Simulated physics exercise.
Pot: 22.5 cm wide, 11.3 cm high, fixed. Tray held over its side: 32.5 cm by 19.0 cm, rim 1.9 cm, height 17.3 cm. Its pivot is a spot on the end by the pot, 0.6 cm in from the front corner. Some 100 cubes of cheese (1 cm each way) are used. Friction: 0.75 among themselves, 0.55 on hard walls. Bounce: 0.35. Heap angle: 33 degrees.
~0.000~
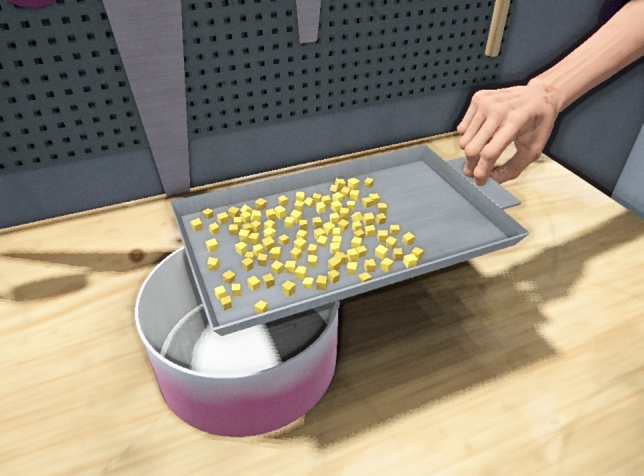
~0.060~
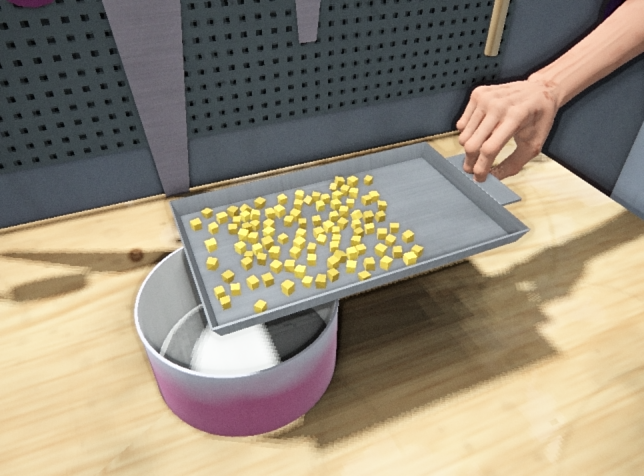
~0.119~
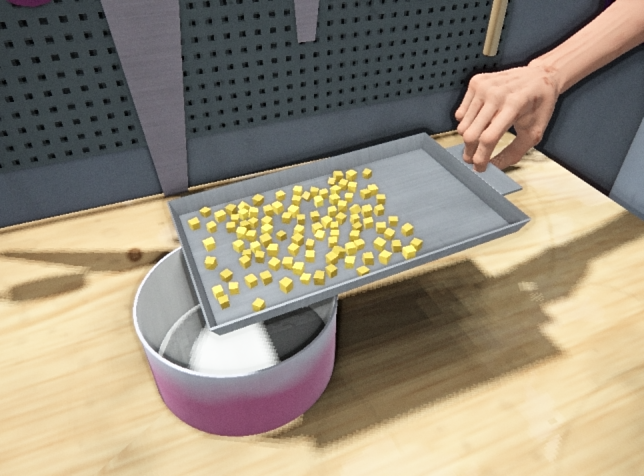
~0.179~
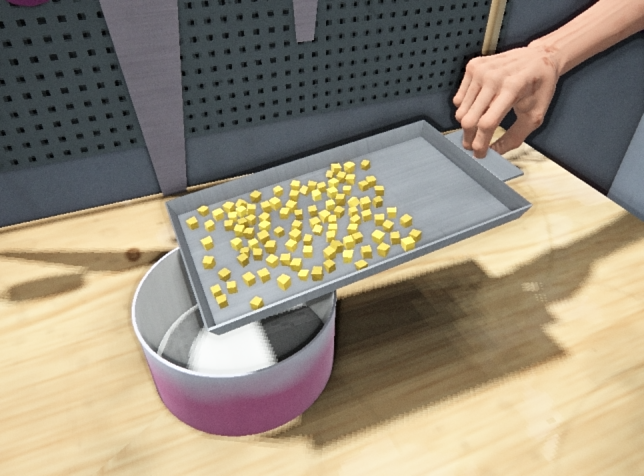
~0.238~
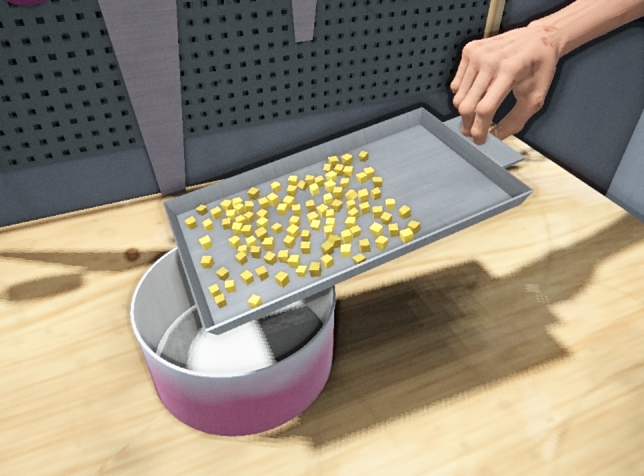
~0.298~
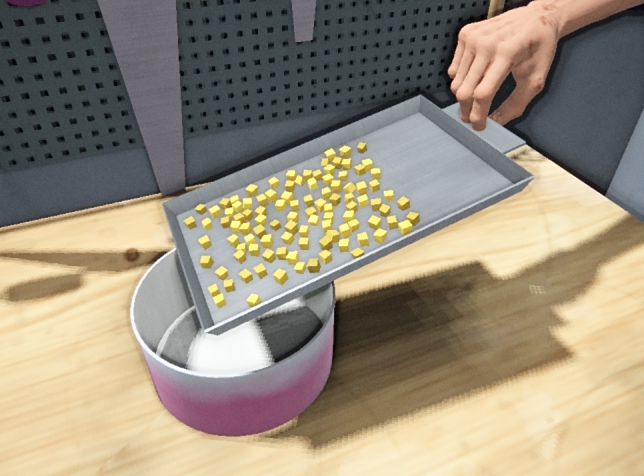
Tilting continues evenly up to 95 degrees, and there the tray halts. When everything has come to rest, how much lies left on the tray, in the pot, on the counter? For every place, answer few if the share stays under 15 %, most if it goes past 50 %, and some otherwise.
Shares - tray: Few; pot: Most; counter: Some.
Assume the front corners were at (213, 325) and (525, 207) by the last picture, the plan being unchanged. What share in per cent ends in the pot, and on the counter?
Final per cent - pot 0, counter 100.
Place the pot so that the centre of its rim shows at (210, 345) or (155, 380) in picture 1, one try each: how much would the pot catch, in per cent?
Around 80 per cent, then around 65 per cent.
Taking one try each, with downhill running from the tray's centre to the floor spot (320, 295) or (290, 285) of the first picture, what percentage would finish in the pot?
I'd put it at roughly 0 per cent for the first tilt and roughly 0 per cent for the second.
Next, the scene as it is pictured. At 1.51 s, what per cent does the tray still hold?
Around 60 percent of it.
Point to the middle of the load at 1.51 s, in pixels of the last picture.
Estimated load position: Around (189, 268).
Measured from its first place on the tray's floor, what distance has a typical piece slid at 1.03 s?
Roughly 10 cm.
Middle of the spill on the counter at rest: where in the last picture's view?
Roughly at pixel (73, 413) in the last view.
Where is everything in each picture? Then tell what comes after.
In the first frame, tray tilt 0 degrees, front corners at (219, 321) and (520, 231); middle of the pieces at (301, 236); pot at (239, 293).
In the second frame, tray tilt 1 degrees, front corners at (218, 321) and (520, 227); middle of the pieces at (301, 235).
In the third frame, tray tilt 3 degrees, front corners at (216, 321) and (521, 217), lowest corner left back; middle of the pieces at (299, 231).
In the fourth frame, tray tilt 6 degrees, front corners at (213, 321) and (522, 203), lowest corner left back; middle of the pieces at (297, 227).
In the fifth frame, tray tilt 9 degrees, front corners at (211, 322) and (522, 189), lowest corner left back; middle of the pieces at (295, 222).
In the sixth frame, tray tilt 13 degrees, front corners at (210, 322) and (523, 175), lowest corner left back; middle of the pieces at (293, 218); pot at (235, 292). The tray's pace is about 55 degrees a second.
After 1.03 s, tilt 51 degrees; the tray holds 95 %, the pot 0 %.
After 1.51 s, tilt 77 degrees; the tray holds 60 %, the pot 20 %.
After 2.07 s, tilt 95 degrees; the tray holds 10 %, the pot 50 %.
By 3.2 s all is still; tray 0 %, pot 70 %, counter 30 %.
